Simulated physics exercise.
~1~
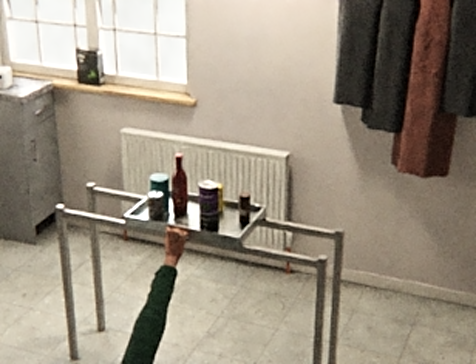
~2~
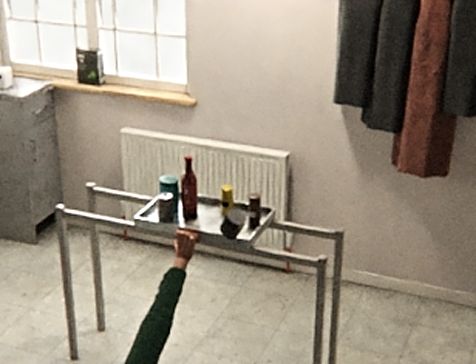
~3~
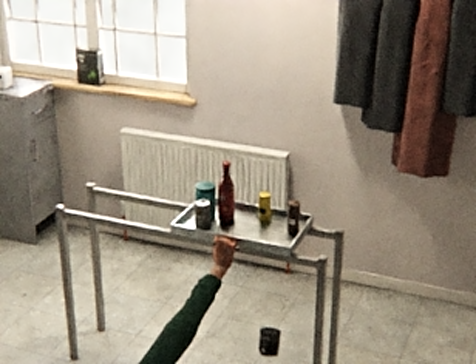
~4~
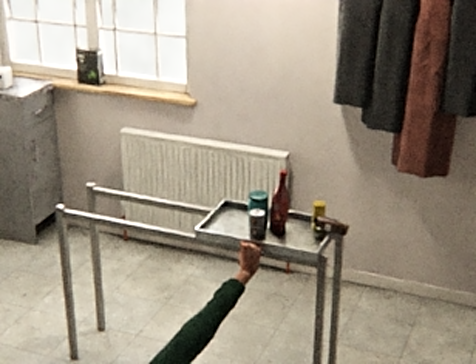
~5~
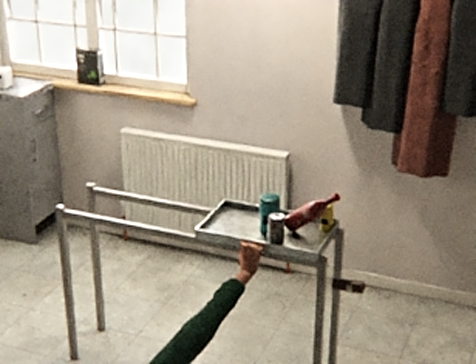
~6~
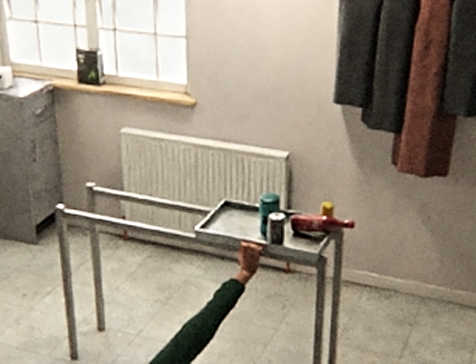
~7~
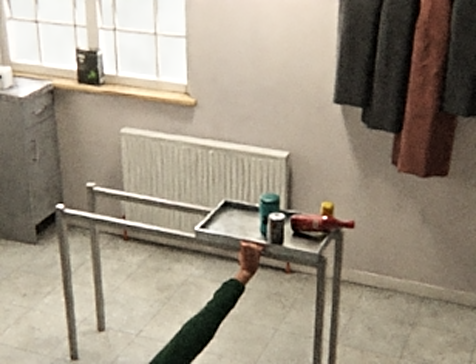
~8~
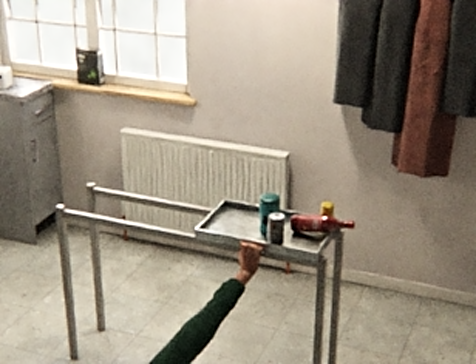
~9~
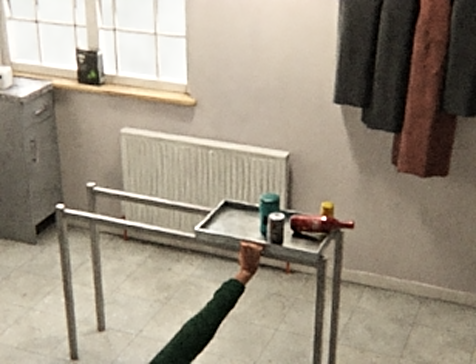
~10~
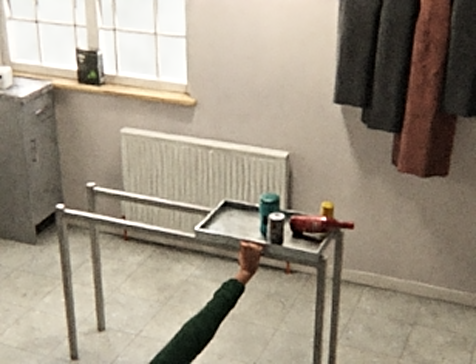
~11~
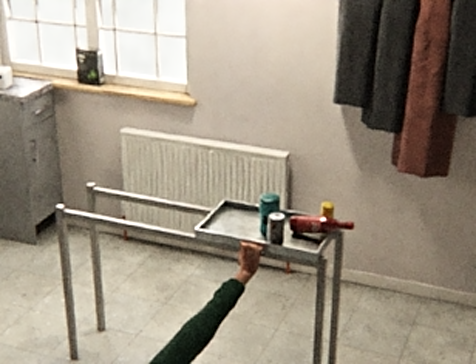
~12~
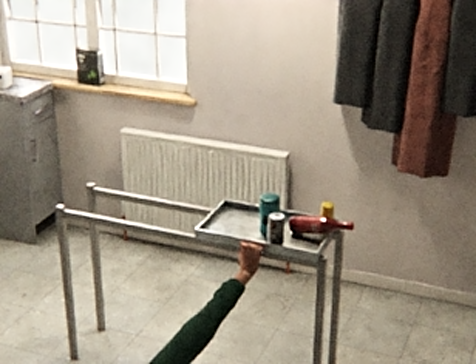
A hand slides a tray right until some containers fall off and a red bottle topples.
